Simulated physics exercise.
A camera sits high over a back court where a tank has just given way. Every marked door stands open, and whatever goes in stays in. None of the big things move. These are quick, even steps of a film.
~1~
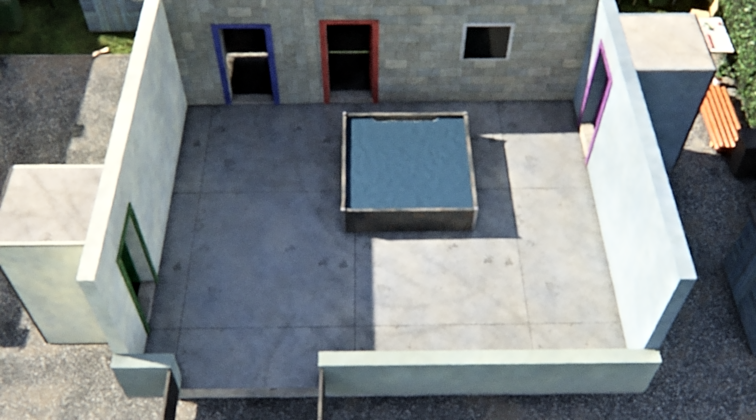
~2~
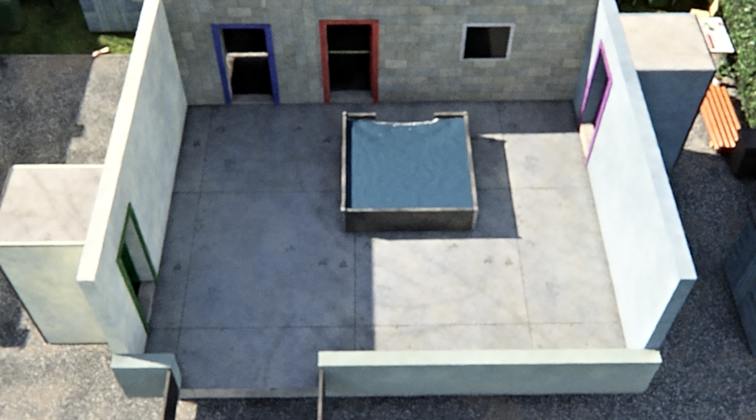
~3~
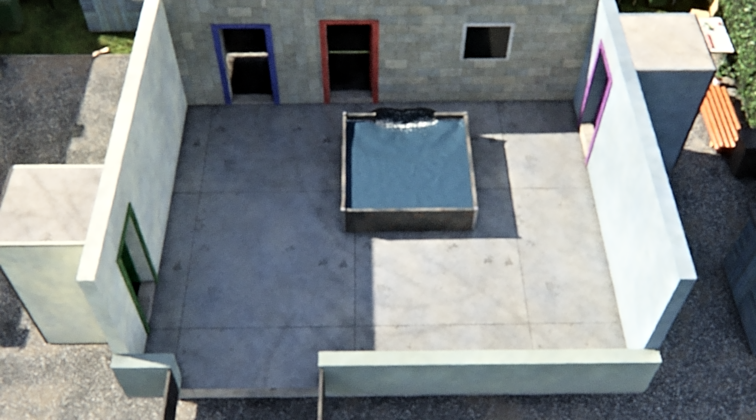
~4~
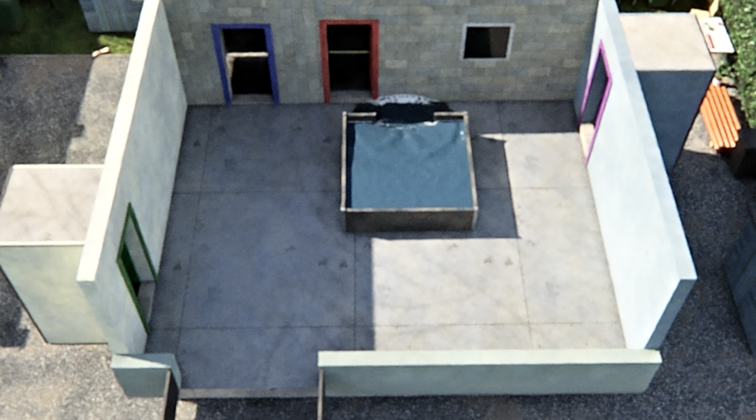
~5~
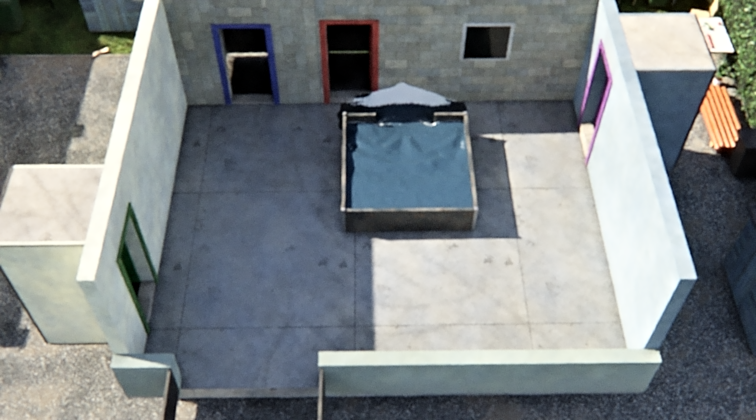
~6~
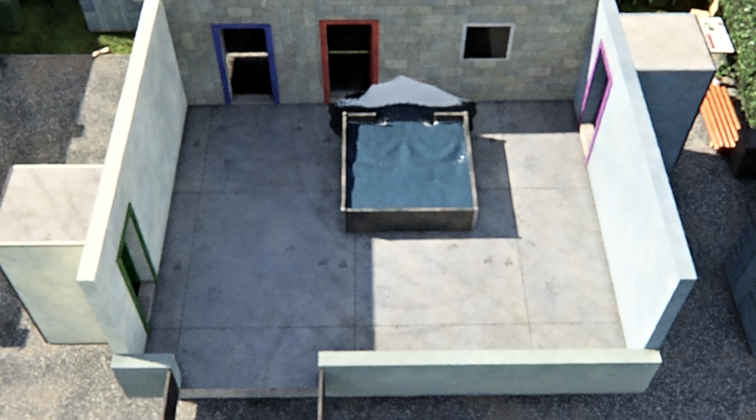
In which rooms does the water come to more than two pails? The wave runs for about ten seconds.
One by one: I expect the green door to stay within two buckets. I expect the red door to go over the limit. I expect the purple door to stay within two buckets. I expect the blue door to stay within two buckets.
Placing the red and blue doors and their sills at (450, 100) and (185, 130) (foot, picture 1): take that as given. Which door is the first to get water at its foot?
I reckon it is the red door.
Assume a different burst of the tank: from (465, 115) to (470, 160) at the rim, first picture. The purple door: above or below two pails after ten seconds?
Purple door: Crosses the threshold.
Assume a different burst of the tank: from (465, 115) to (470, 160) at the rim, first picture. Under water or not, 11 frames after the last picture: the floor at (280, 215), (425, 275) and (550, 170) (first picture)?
In turn: Untouched, then untouched, then inundated.
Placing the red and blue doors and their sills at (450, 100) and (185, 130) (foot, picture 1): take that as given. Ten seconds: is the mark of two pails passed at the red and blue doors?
Going through them, I find the red door overflows and the blue door overflows.
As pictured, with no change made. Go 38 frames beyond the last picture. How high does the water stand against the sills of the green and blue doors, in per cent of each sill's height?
About 30 and 70 %.
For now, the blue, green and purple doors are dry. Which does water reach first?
The one in blue comes first.
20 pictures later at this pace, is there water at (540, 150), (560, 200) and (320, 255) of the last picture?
First swamped, then swamped, then spared.
A moment on, water covers 10 % of the floor; the green door not reached, the red door under two buckets in, the purple door not reached, the blue door not reached.
Next, water covers 25 % of the floor; the green door not reached, the red door over two buckets in, the purple door wet at the sill, nothing in, the blue door wet at the sill, nothing in.
Then, water covers 35 % of the floor; the green door not reached, the red door over two buckets in, the purple door wet at the sill, nothing in, the blue door wet at the sill, nothing in.
Later, water covers 70 % of the floor; the green door wet at the sill, nothing in, the red door over two buckets in, the purple door wet at the sill, nothing in, the blue door wet at the sill, nothing in.
In the end, water covers 90 % of the floor; the green door wet at the sill, nothing in, the red door far over two buckets in, the purple door wet at the sill, nothing in, the blue door under two buckets in.
